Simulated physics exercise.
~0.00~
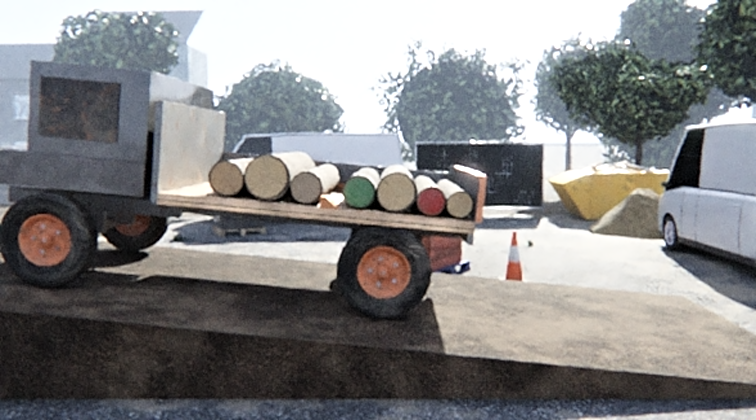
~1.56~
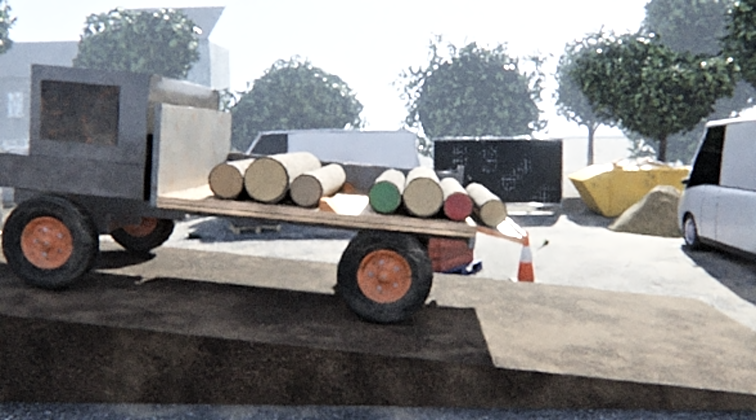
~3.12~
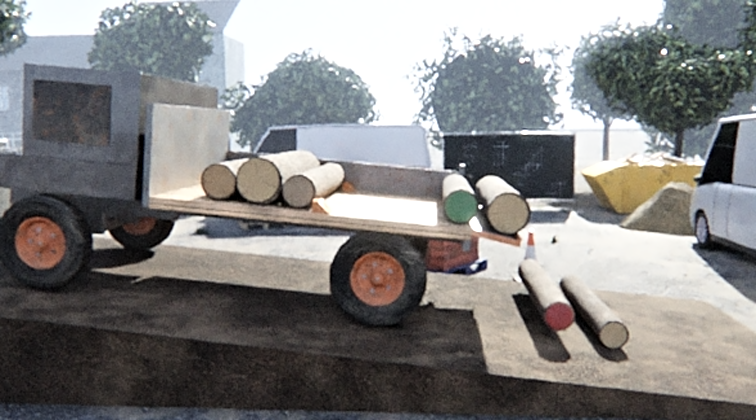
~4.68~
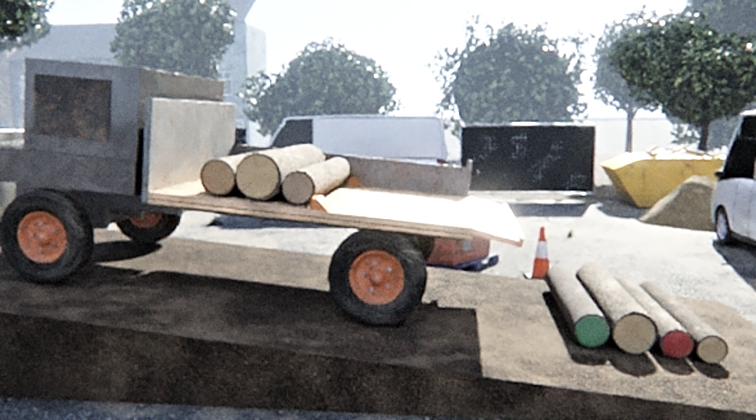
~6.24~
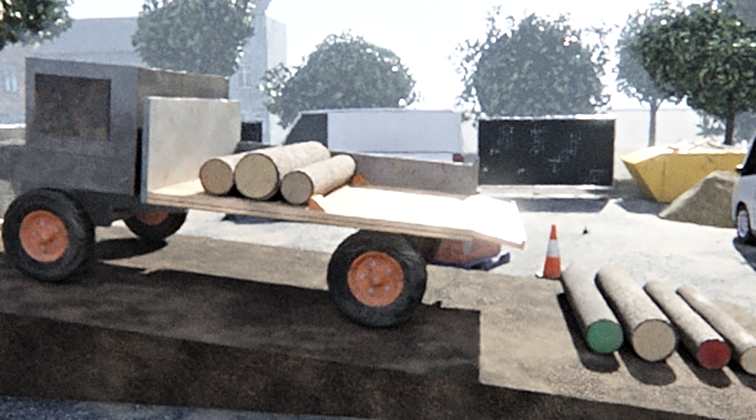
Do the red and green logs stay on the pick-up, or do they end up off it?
Both end up off the pick-up. The red log and the green log each roll over the lowered tailgate and finish on the ground to the right.
